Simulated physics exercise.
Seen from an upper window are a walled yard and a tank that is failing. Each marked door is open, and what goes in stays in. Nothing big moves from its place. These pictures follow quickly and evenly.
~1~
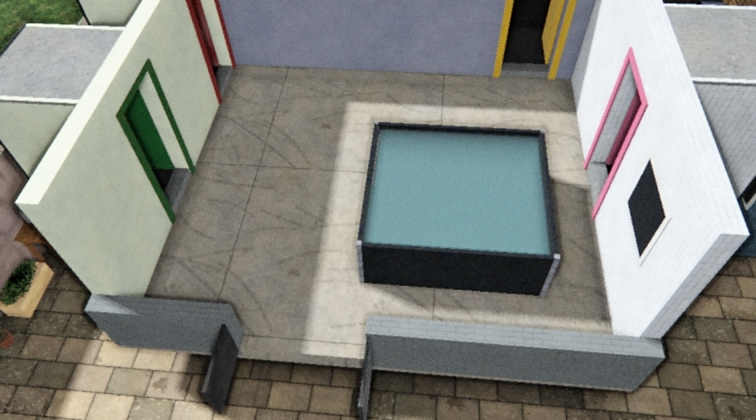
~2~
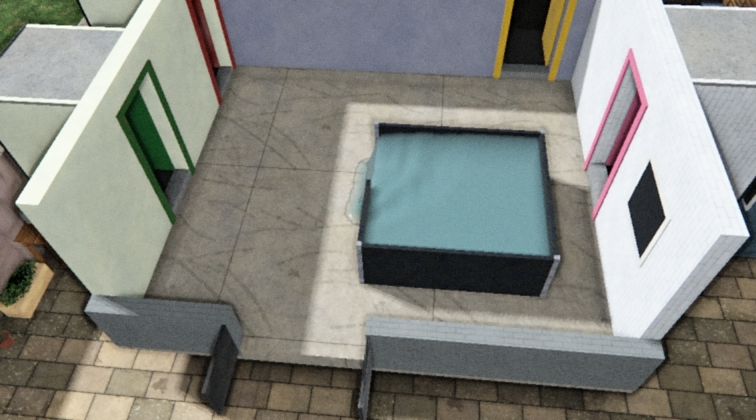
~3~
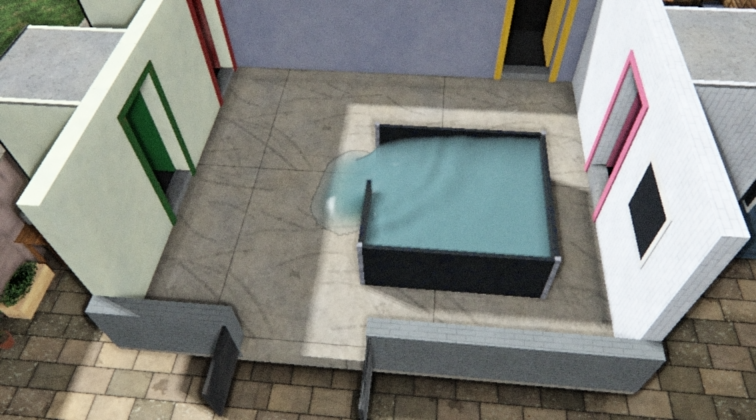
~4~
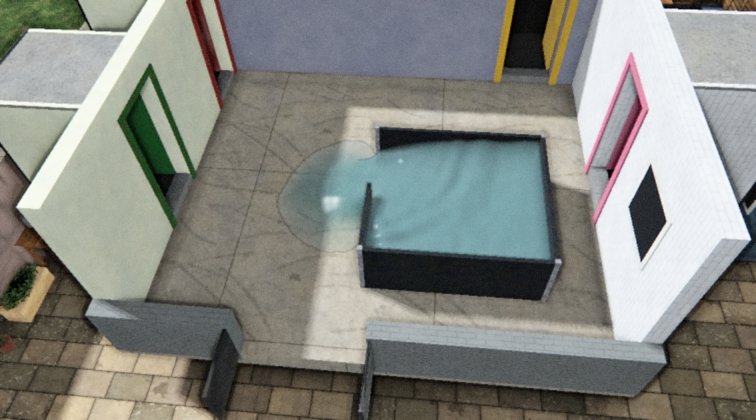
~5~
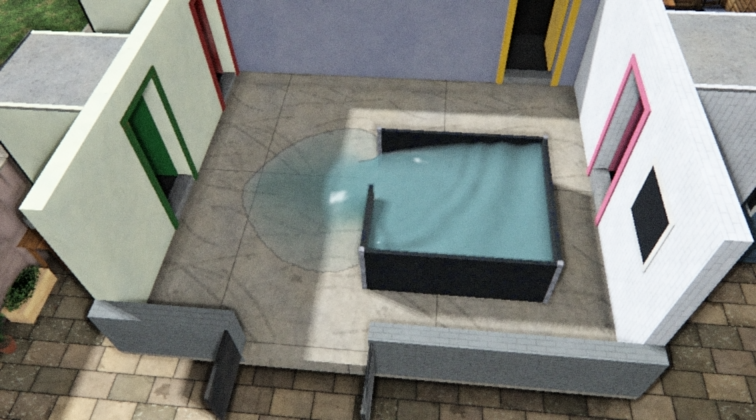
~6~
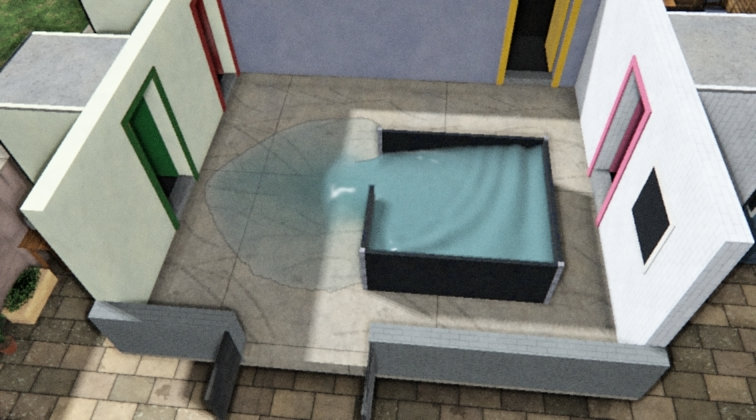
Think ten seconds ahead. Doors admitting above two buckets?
Green door above, red door above, pink door not above, yellow door not above.
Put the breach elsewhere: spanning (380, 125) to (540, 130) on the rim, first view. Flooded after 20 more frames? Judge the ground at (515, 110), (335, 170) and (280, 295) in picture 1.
Submerged, unwetted, unwetted.
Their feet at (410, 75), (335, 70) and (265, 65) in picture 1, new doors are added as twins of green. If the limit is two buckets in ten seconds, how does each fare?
Stays below the line; stays below the line; crosses the line.
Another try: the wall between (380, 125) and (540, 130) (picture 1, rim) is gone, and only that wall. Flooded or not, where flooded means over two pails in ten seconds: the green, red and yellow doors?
In that case the green stays within limits, the red overshoots and the yellow overshoots.
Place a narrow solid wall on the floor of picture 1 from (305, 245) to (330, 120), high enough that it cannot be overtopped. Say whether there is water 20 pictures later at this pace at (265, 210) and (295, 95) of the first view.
In turn: Not flooded, wet.
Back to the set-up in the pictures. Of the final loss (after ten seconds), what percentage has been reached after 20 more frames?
50 per cent.
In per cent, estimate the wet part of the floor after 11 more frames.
I'd say 45 per cent.
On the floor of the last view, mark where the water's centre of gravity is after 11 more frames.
Somewhere near (371, 206).
A moment on, water covers 40 % of the floor; the green door over two buckets in, the red door wet at the sill, nothing in, the pink door not reached, the yellow door not reached.
Next, water covers 45 % of the floor; the green door far over two buckets in, the red door over two buckets in, the pink door not reached, the yellow door not reached.
Then, water covers 55 % of the floor; the green door far over two buckets in, the red door far over two buckets in, the pink door not reached, the yellow door not reached.
Later, water covers 95 % of the floor; the green door far over two buckets in, the red door far over two buckets in, the pink door wet at the sill, nothing in, the yellow door wet at the sill, nothing in.
In the end, water covers 95 % of the floor; the green door far over two buckets in, the red door far over two buckets in, the pink door wet at the sill, nothing in, the yellow door wet at the sill, nothing in.
